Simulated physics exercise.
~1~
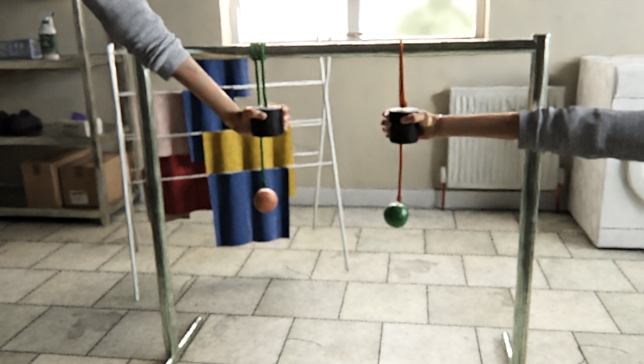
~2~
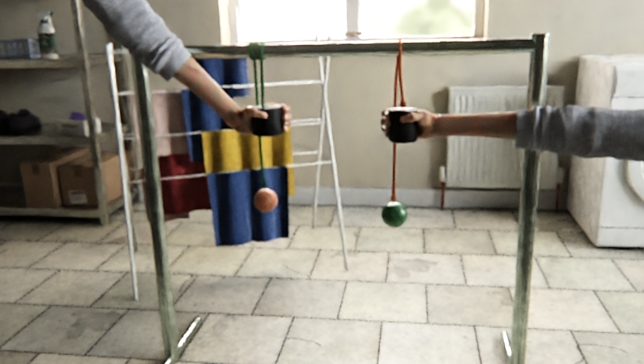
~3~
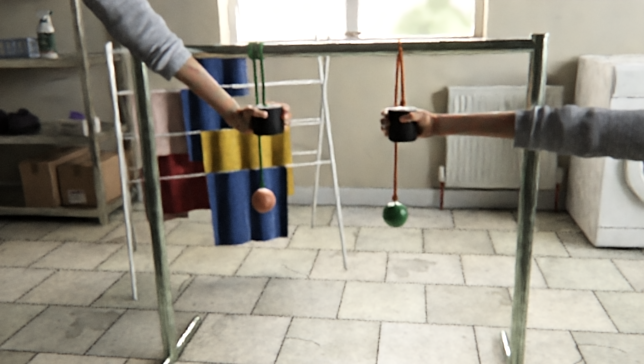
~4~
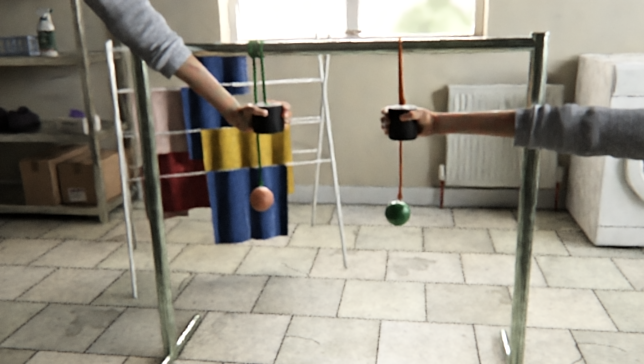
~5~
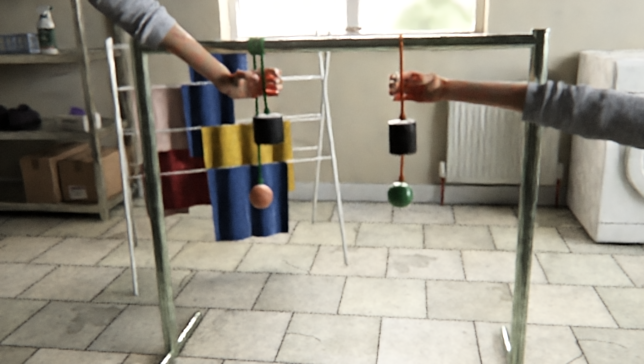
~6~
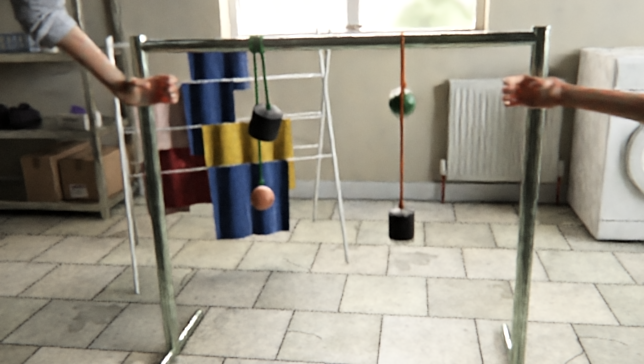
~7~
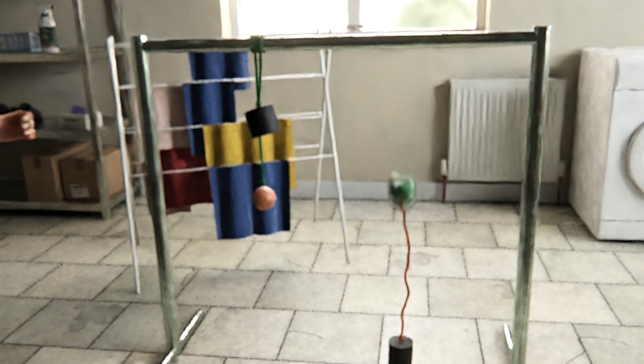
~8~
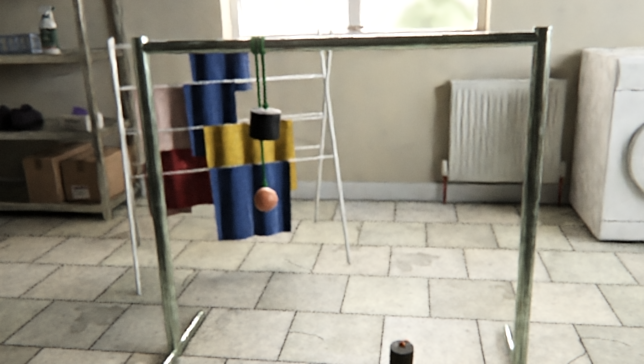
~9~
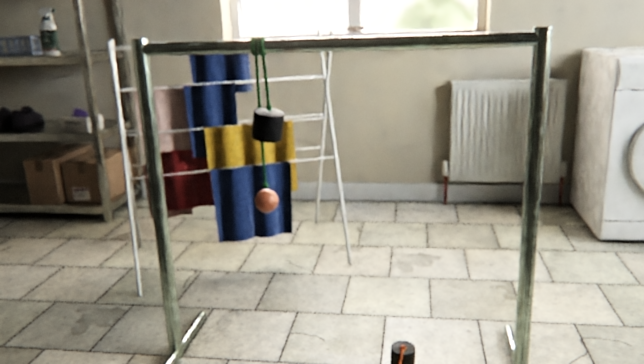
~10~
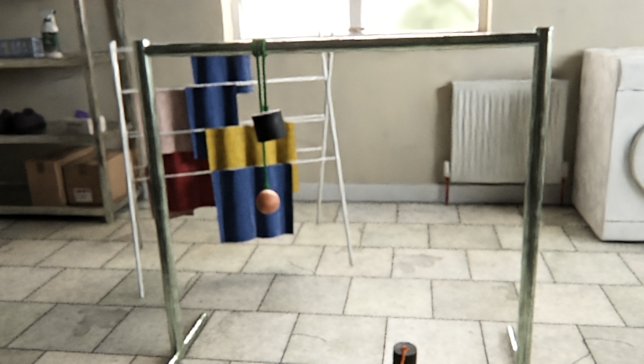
In a tiled laundry room, two hands release black cylinders hanging by cords from a metal rail; the left cylinder stays suspended above an orange ball, while the right one drops to the floor, pulling its red cord and green ball over the rail and down.
